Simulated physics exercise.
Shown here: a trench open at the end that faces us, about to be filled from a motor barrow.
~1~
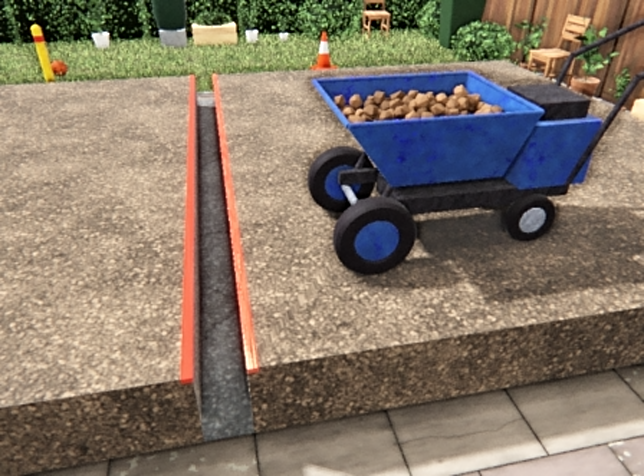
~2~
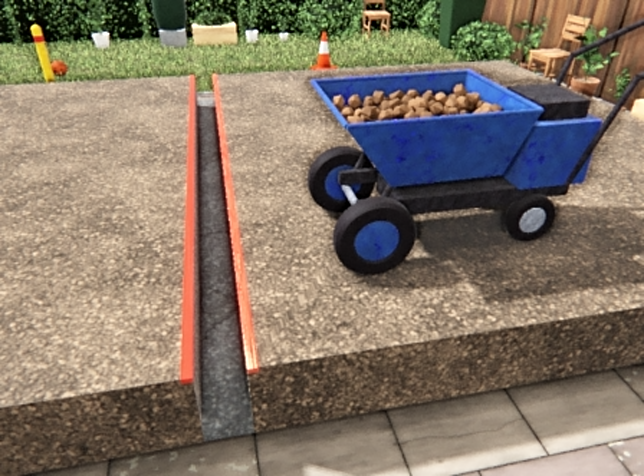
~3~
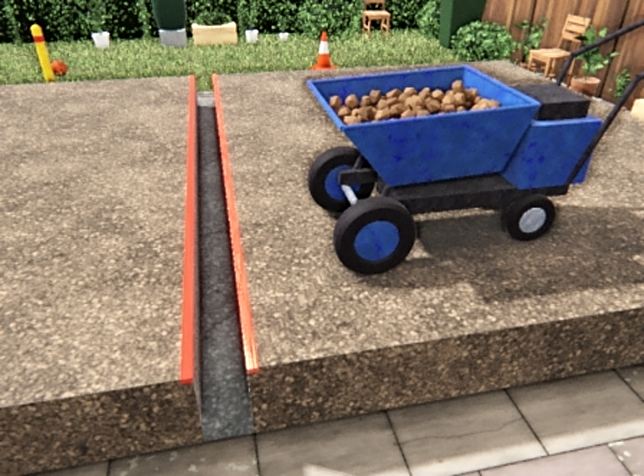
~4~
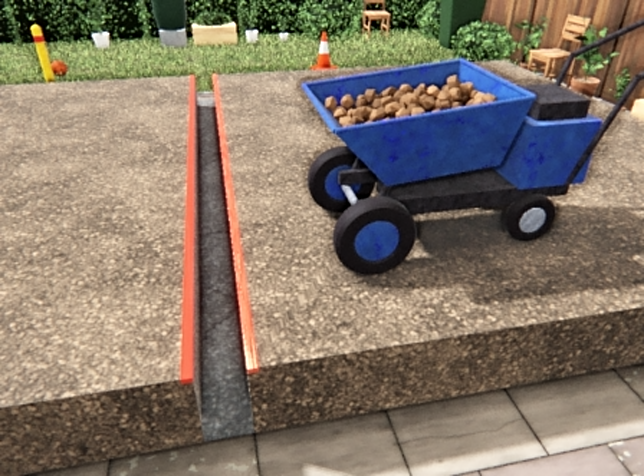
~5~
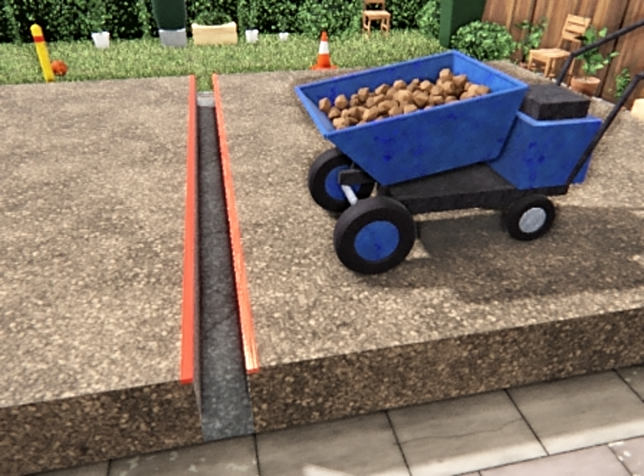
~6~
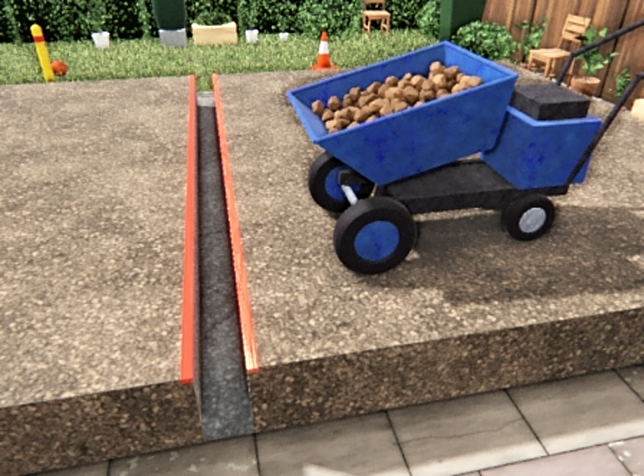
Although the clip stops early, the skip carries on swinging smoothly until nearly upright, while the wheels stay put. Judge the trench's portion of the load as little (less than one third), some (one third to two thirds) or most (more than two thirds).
Most.
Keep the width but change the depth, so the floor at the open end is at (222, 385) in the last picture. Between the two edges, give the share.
I'd guess about 40 %.
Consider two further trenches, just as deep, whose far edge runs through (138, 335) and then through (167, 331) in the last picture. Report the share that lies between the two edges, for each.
100 %, then 90 %.
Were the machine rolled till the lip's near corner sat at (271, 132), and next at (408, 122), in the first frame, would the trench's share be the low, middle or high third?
Log - stop 1: Under a third. Stop 2: The middle third.
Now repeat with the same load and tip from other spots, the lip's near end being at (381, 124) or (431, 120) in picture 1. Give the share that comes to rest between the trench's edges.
First try: Some 70 %; second try: 30 %.
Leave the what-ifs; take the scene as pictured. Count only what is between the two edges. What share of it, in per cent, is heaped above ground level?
Roughly 15 %.
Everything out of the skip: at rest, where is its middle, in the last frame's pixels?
I'd say the middle ends up at about (213, 267).
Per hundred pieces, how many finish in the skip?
Roughly 0 %.
Just after the last frame, skip tipped steeply; every one in the skip.
A moment on, skip tipped right over; the larger part in the skip; just a few short of the trench; about a tenth in or heaped over the trench; just a few beyond it; just a few falling.
Further on, skip tipped right over; roughly a quarter in the skip; just a few short of the trench; roughly half in or heaped over the trench; roughly a quarter beyond it.
When it is over, skip tipped right over; about a tenth short of the trench; the larger part in or heaped over the trench; roughly a quarter beyond it.
